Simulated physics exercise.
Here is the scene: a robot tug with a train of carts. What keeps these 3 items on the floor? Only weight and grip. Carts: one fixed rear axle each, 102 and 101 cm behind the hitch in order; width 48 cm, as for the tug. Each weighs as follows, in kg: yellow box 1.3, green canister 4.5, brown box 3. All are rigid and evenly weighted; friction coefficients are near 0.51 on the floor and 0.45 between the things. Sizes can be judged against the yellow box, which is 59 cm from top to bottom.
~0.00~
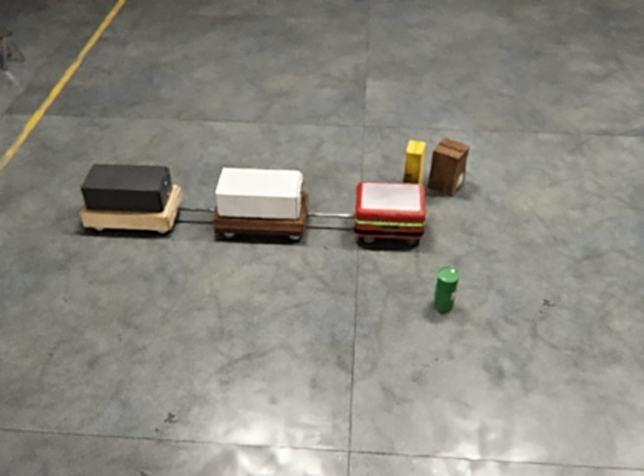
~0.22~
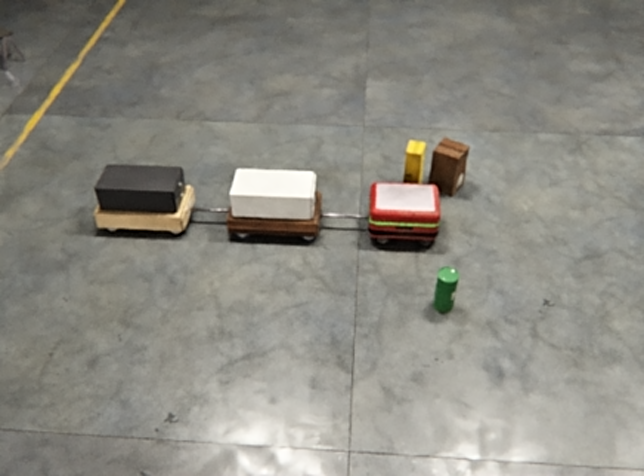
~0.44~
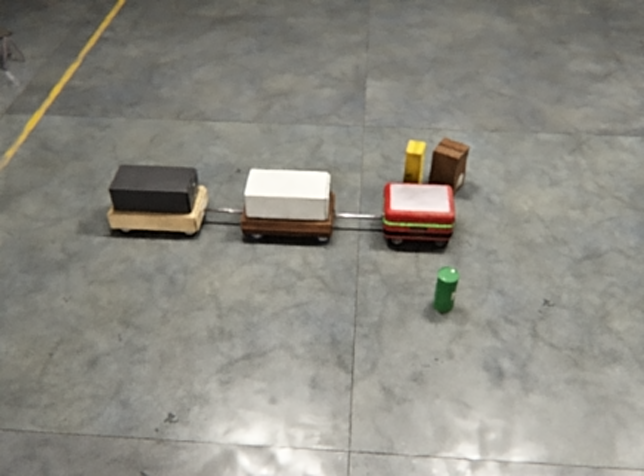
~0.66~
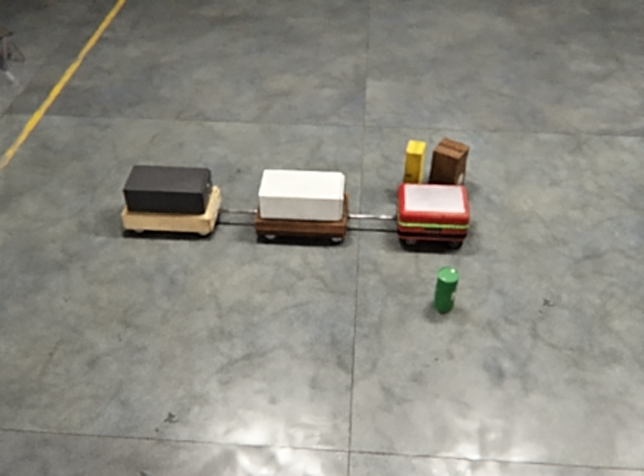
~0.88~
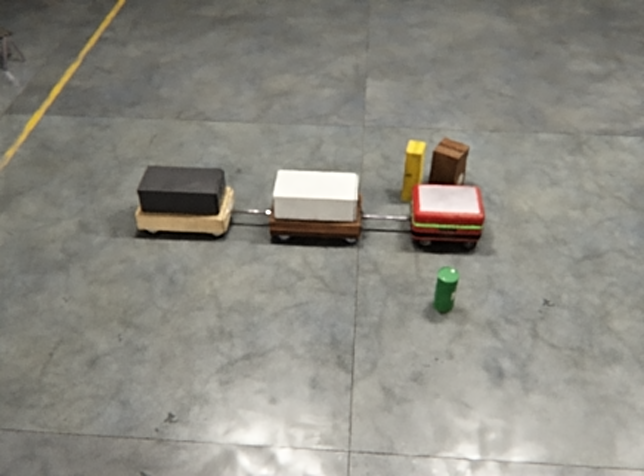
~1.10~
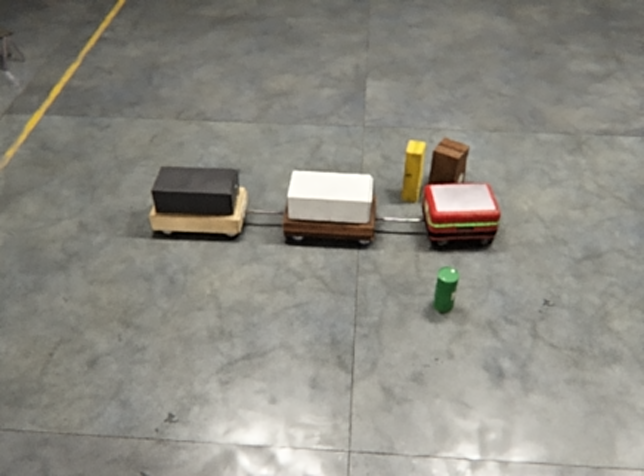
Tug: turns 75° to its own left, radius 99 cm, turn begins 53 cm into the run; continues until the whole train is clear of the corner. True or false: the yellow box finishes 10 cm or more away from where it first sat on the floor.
True.
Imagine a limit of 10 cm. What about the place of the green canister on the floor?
As for the green canister, it stays where it was.
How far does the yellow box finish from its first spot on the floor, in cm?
Start to finish, roughly 26 cm.
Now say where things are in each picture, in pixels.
In the first picture, tug has run 0 cm; yellow box (413, 172); green canister (446, 290).
In the second picture, tug has run 13 cm; green canister (446, 290); brown box (448, 167).
In the third picture, tug has run 26 cm; green canister (446, 290); brown box (448, 167).
In the fourth picture, tug has run 39 cm; green canister (446, 290); brown box (448, 167).
In the fifth picture, tug has run 52 cm; green canister (446, 290); brown box (448, 167).
In the sixth picture, tug has run 65 cm; yellow box (413, 172); green canister (446, 290).
By 2.70 s, tug has run 159 cm.
By 4.90 s, tug has run 289 cm; yellow box 13 cm from its spot near (418, 165); brown box 17 cm from its spot.
By 6.80 s, tug has run 401 cm; yellow box 26 cm from its spot near (416, 157); brown box 48 cm from its spot.
When it is over (8.9 s), not toppled but over 10 cm from the start, yellow box and brown box; green canister within 10 cm of the start. End places, in pixels of the last picture, yellow box near (416, 157).
